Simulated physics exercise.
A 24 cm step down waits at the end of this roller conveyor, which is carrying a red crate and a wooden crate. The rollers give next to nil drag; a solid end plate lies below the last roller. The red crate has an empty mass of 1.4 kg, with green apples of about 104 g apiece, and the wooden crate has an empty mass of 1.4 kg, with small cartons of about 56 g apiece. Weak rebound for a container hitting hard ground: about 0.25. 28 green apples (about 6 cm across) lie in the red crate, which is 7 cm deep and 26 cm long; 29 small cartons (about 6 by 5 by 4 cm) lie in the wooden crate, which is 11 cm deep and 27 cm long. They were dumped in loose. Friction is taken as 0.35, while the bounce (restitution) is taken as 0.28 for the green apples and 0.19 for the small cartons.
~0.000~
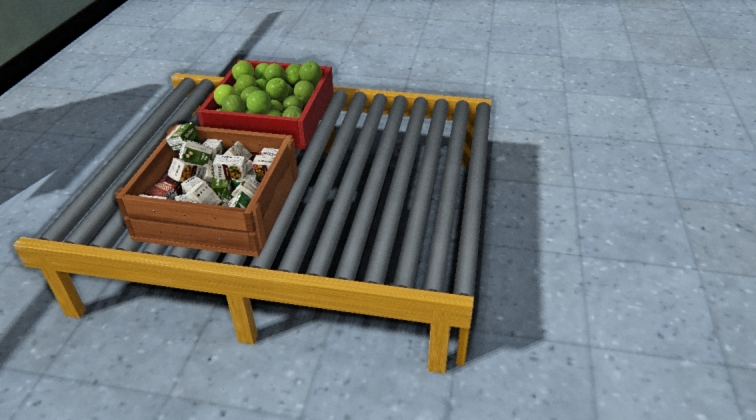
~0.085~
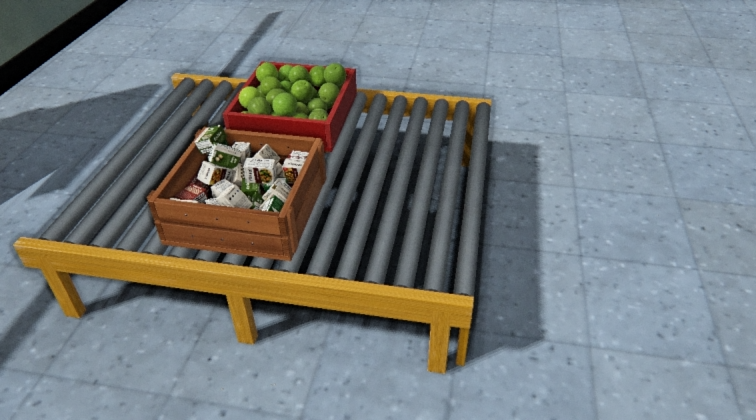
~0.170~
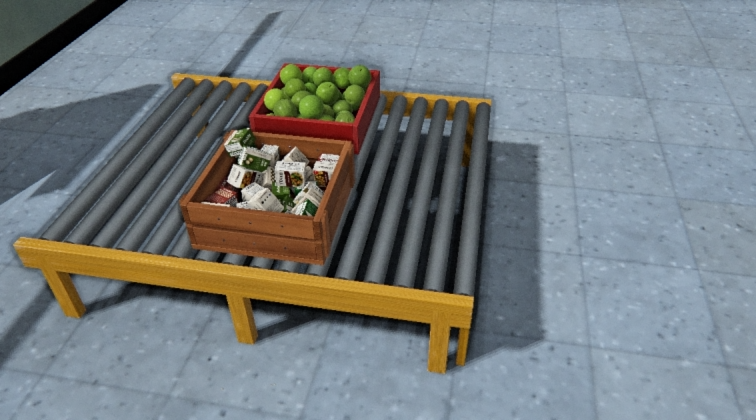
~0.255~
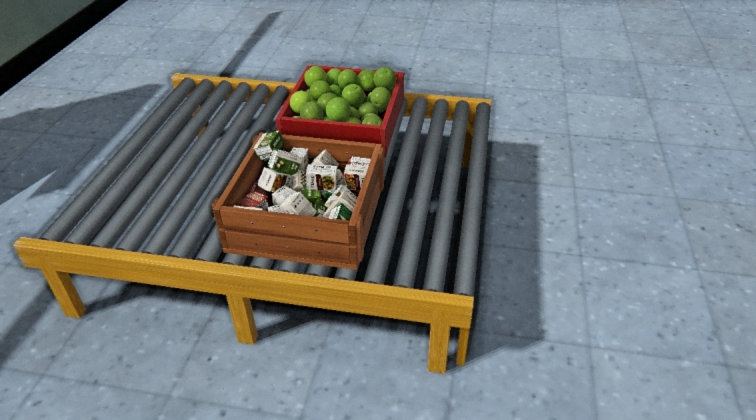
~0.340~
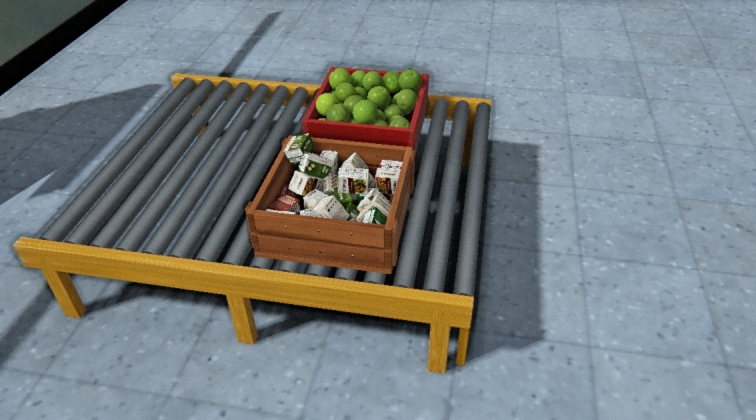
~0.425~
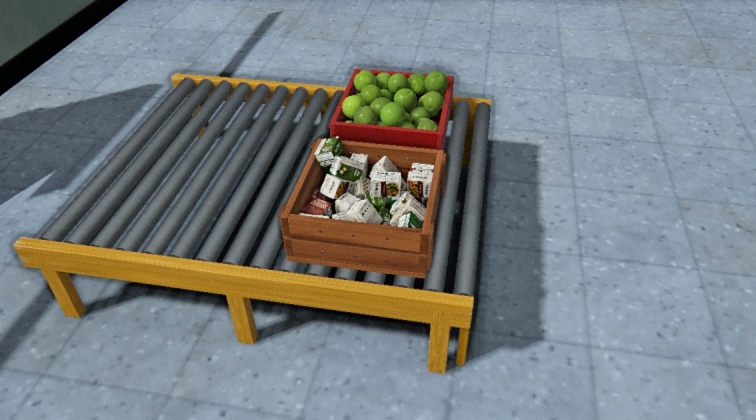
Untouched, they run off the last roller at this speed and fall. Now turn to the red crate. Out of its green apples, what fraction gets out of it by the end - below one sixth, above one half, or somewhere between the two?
Looks like a sixth up to half gets out.
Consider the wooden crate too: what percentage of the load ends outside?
Lost: Wooden crate 0 per cent.
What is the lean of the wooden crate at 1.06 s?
About 20°.
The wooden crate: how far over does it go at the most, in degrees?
40°.
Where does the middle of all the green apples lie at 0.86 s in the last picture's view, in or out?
Middle approx. (531, 125).
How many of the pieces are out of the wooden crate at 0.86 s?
For the wooden crate, some 0.
After 0.51 s, the front runs out over the edge.
After 0.86 s, the red crate leans 12° with 0 of 28 out and the wooden crate leans 13° with 0 of 29 out.
After 1.06 s, the red crate leans 22° with 0 of 28 out and the wooden crate leans 22° with 0 of 29 out.
After 1.41 s, the red crate is level with 7 of 28 out and the wooden crate is level with 0 of 29 out.
When it is over (at 1.64 s), the red crate is level with 8 of 28 out and the wooden crate is level with 0 of 29 out. Asked share, 8 of 28, 29 per cent.
